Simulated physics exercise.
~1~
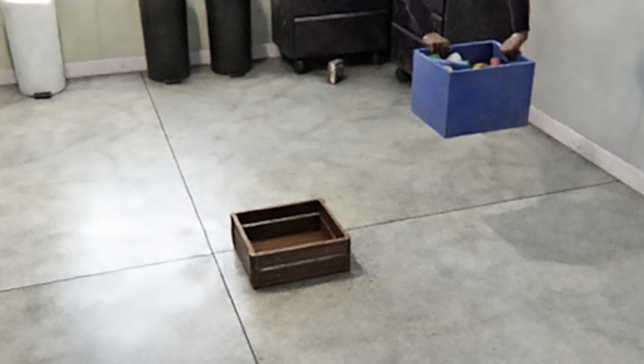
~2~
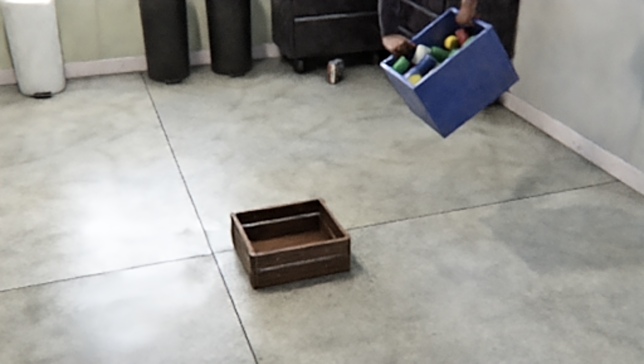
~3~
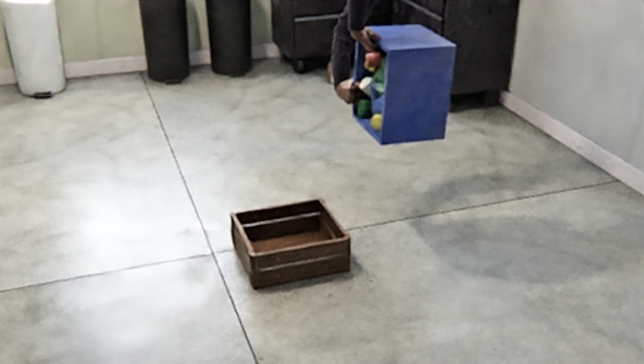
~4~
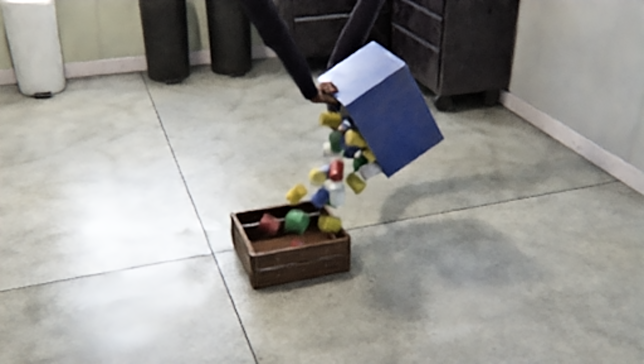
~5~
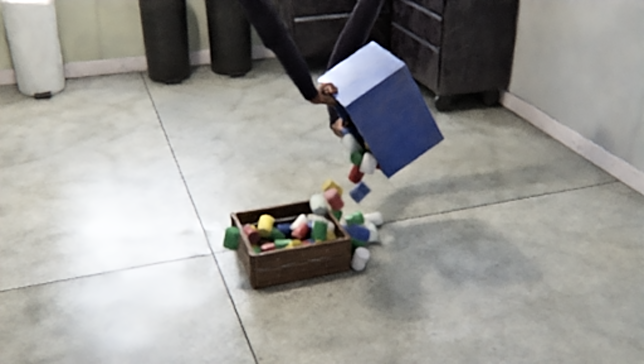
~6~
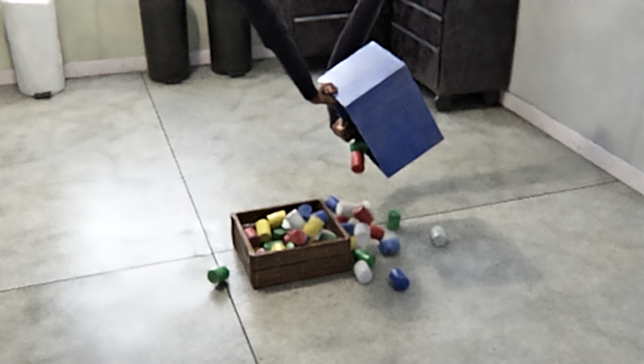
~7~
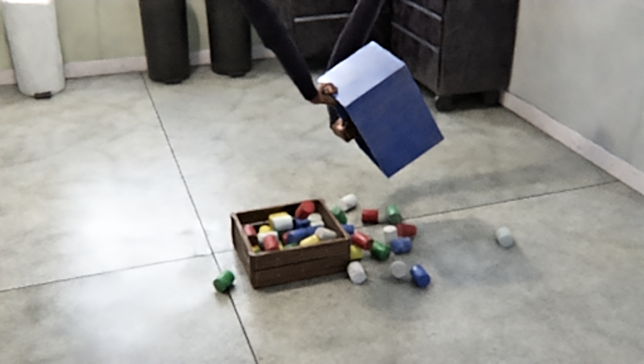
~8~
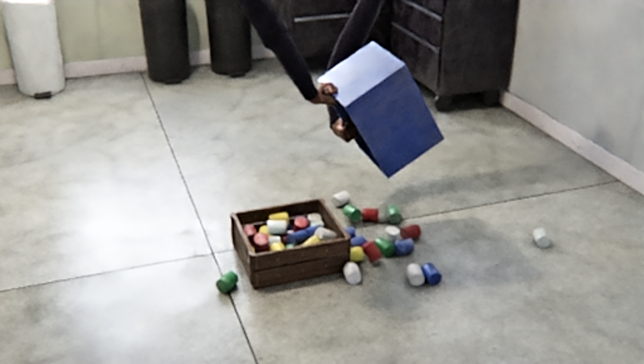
A blue tote tips over, pouring colorful jars into a wooden tray, some scattering across the floor.
